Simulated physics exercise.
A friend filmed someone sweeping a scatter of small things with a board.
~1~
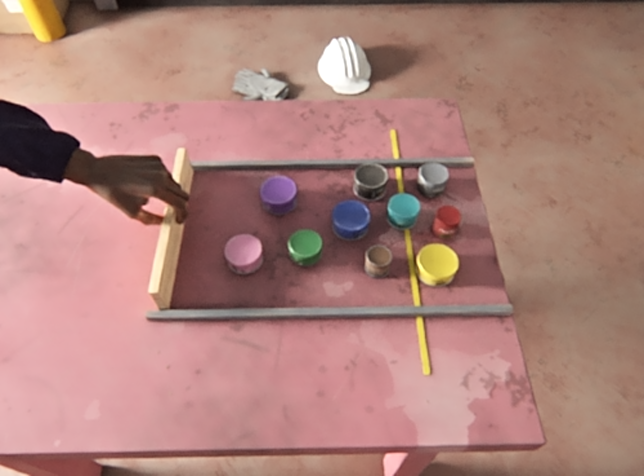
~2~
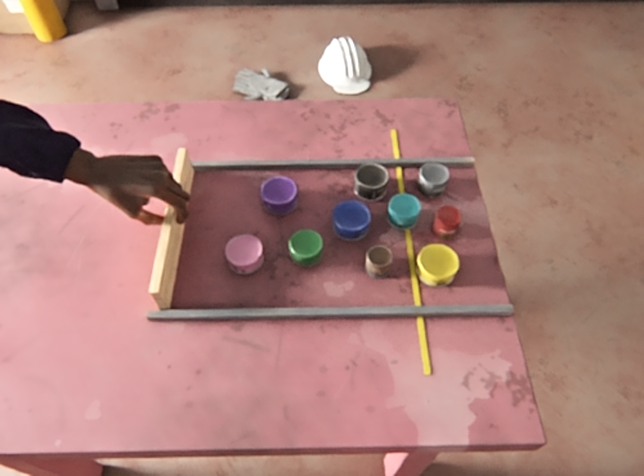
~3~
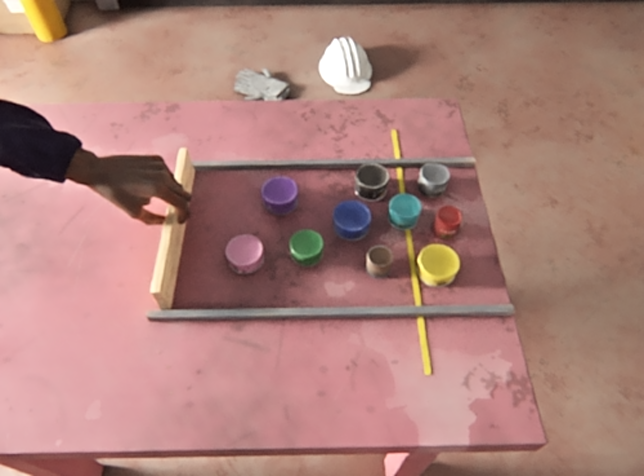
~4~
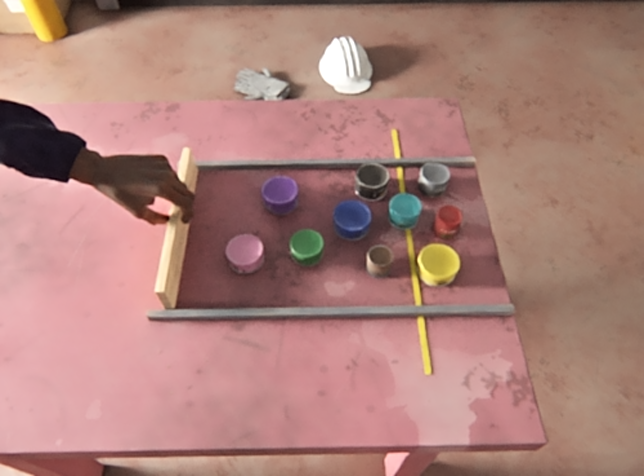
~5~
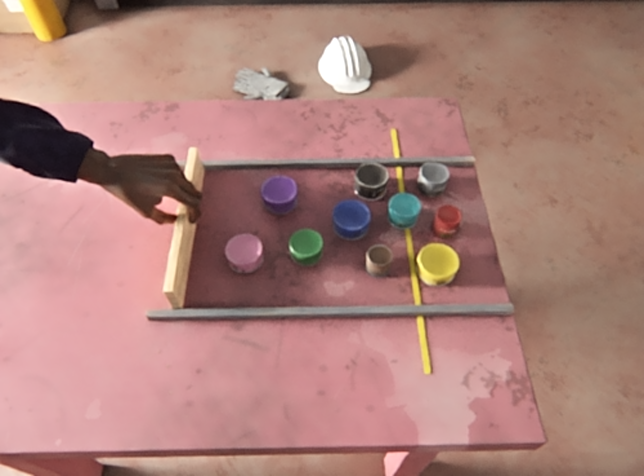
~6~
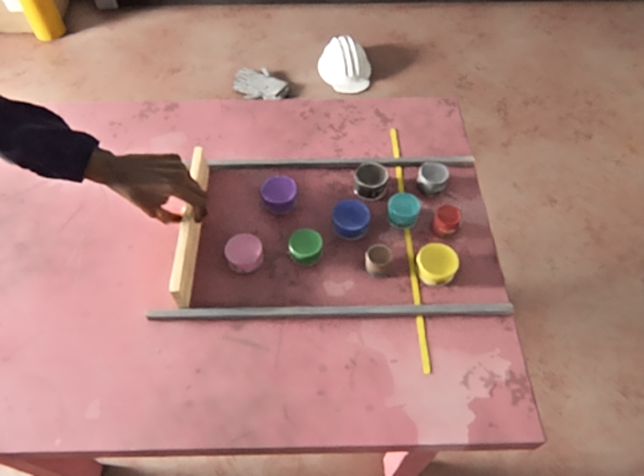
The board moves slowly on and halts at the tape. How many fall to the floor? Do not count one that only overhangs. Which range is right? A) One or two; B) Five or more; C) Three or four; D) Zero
Zero.
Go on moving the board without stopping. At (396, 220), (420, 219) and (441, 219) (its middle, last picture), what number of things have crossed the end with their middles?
That makes 0, 0, 2.
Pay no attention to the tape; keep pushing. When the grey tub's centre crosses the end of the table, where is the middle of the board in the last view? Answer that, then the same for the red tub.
Near (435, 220) and (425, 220).
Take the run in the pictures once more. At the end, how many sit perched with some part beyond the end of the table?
Answer: 0.
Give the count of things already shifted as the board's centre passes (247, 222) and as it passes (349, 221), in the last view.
By then 1, and 6.
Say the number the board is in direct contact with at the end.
Number in contact with it: 4.
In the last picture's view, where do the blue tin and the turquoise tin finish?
First at (427, 224); second at (452, 207).
Early on, none off yet; red tub at rest near (446, 222); grey tub at rest near (432, 179); yellow pot at rest near (436, 265).
A while later, none off yet; red tub at rest near (446, 222); grey tub moving near (435, 179); yellow pot at rest near (437, 265).
Finally, the number that fall off is zero.
